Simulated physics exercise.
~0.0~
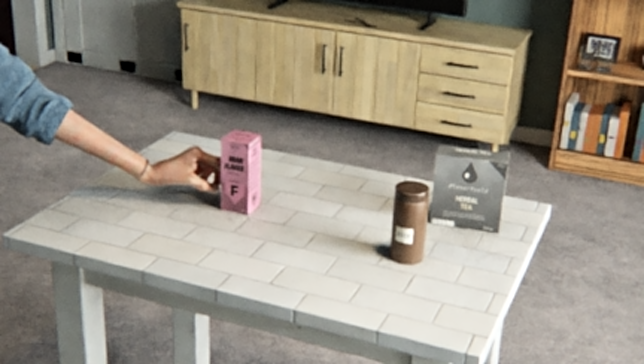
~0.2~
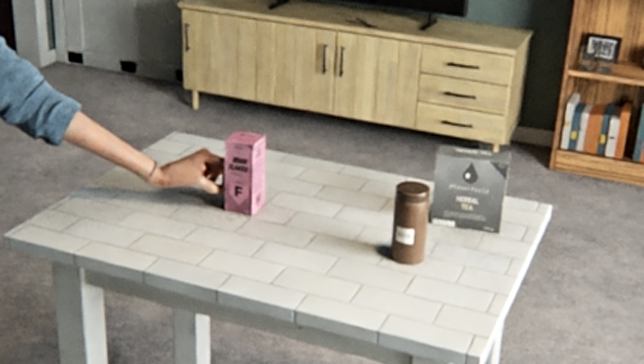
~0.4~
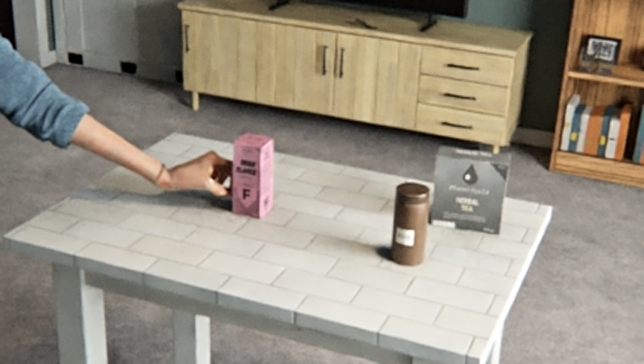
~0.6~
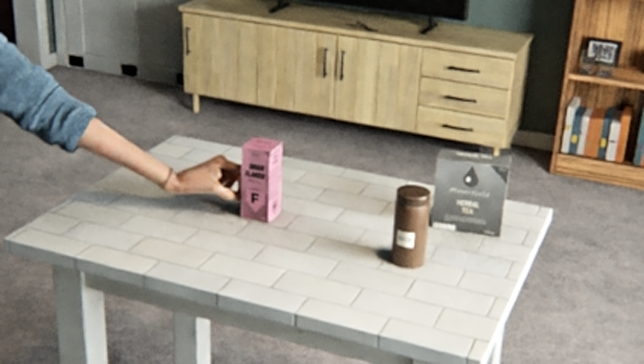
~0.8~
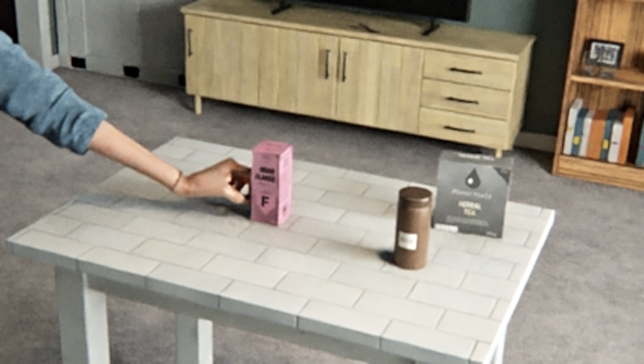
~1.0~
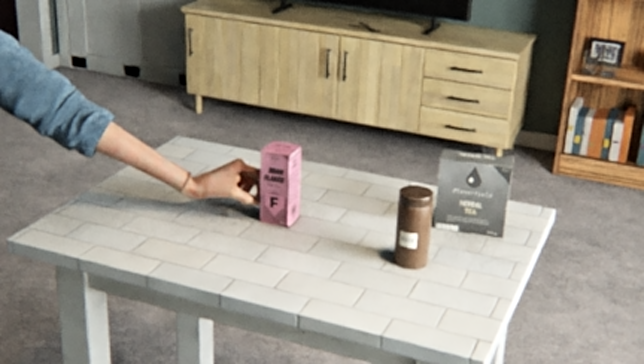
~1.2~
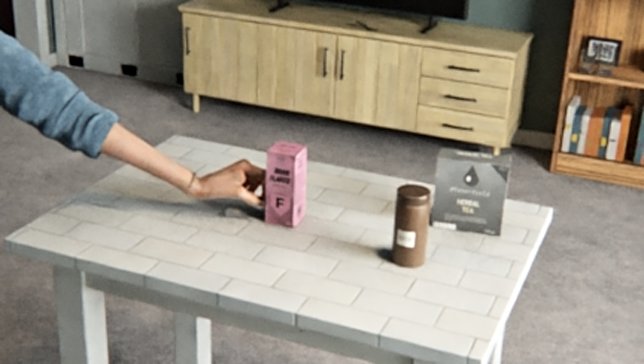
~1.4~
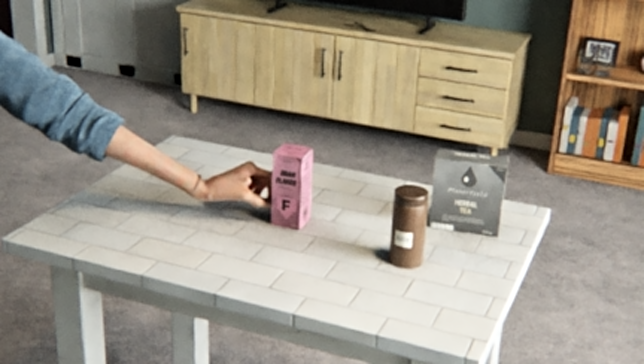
A pink carton stands upright on a white tiled table as a hand at the left slowly pushes it to the right, sliding it partway toward a brown jar and a grey packet that stay in place, and it ends still upright with the hand beside it.
